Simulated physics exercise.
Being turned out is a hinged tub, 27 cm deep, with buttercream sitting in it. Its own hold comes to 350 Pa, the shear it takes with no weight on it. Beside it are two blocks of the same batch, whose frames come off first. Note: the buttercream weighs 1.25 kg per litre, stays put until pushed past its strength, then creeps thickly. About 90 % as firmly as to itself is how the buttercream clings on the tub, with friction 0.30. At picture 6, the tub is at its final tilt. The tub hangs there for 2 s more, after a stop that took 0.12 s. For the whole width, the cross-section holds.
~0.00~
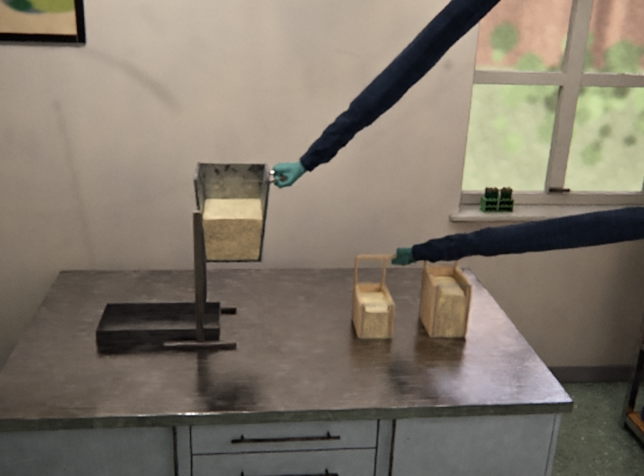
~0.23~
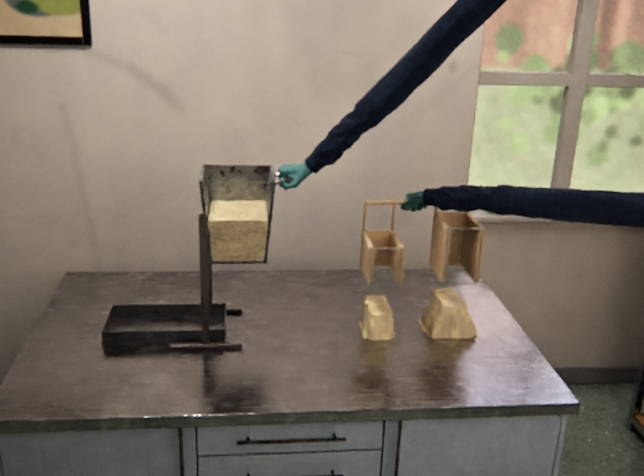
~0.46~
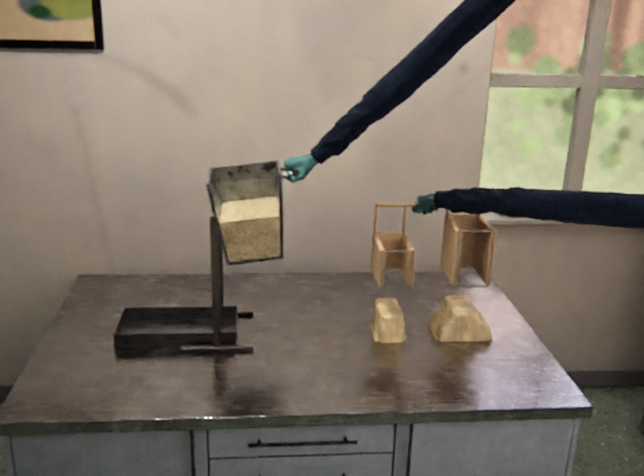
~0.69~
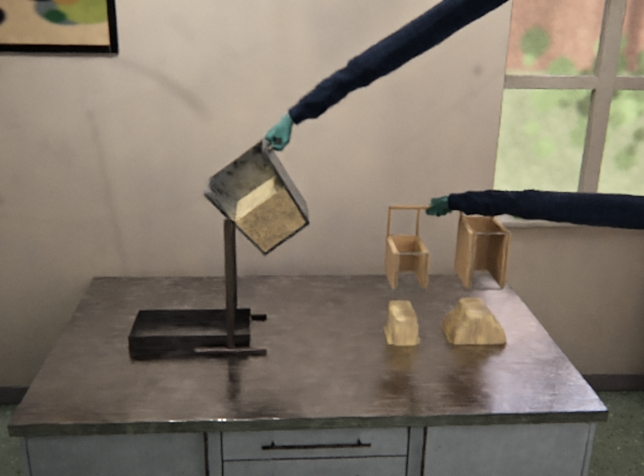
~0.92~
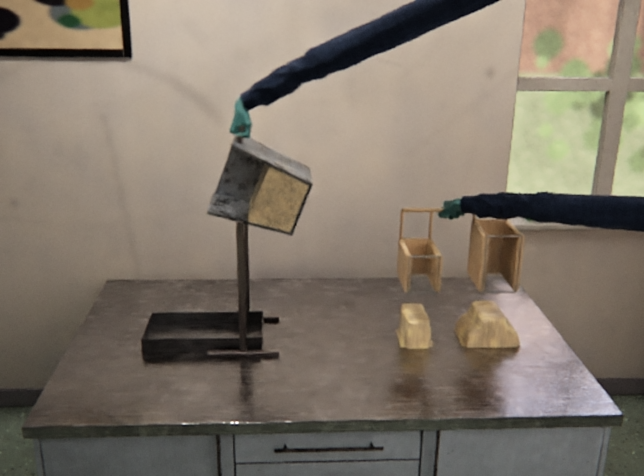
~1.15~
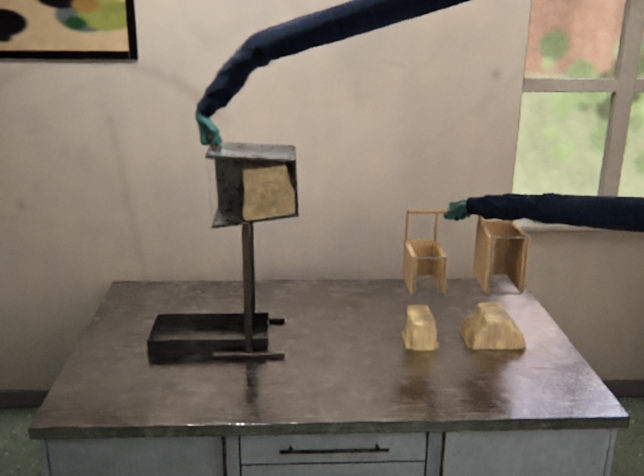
Gloved hand lifting wooden moulds off two pale blocks, which slump, before another hand tips a filled tub leftward onto its side.
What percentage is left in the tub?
About 75 %.
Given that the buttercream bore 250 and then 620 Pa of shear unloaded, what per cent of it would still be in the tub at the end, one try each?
It'd be some 60 percent the first time and some 100 percent the second.
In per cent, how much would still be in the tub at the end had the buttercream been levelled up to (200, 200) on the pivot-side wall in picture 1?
I'd put it close to 55 in a hundred.
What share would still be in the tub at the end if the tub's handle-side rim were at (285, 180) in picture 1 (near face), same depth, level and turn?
I'd put it at close to 55 per cent.
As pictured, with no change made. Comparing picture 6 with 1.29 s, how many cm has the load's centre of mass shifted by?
Looks like around 5 cm to me.
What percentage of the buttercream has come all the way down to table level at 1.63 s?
Some 0 % has got all the way down.
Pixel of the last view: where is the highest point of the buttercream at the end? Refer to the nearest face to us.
Highest point: Approx. (279, 194).
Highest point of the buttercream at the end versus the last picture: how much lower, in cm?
The top ends up some 9 cm below its level in the last picture.
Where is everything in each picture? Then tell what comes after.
Handle-side rim at (267, 181), tilt 0 degrees; top of the buttercream at (252, 218); blocks stand 11 cm, 17 cm (left to right), in the first picture.
Handle-side rim at (273, 182), tilt 0 degrees; top of the buttercream at (258, 220); blocks stand 10 cm, 13 cm (left to right), in the second picture.
Handle-side rim at (279, 177), tilt 7 degrees; top of the buttercream at (275, 216); blocks stand 10 cm, 11 cm (left to right), in the third picture.
Handle-side rim at (262, 153), tilt 37 degrees; top of the buttercream at (281, 189); blocks stand 10 cm, 11 cm (left to right), in the fourth picture.
Handle-side rim at (232, 148), tilt 69 degrees; top of the buttercream at (268, 168); blocks stand 10 cm, 11 cm (left to right), in the fifth picture.
Handle-side rim at (206, 158), tilt 93 degrees; top of the buttercream at (282, 166); blocks stand 10 cm, 11 cm (left to right), in the sixth picture.
After 1.29 s, the tub is at 93 degrees and holds 100 %.
After 1.46 s, the tub is at 93 degrees and holds 91 %.
After 1.63 s, the tub is at 93 degrees and holds 77 %.
After 1.80 s, the tub is at 93 degrees and holds 75 %.
After 3.15 s, at the end, the tub is at 93 degrees and holds 75 %.
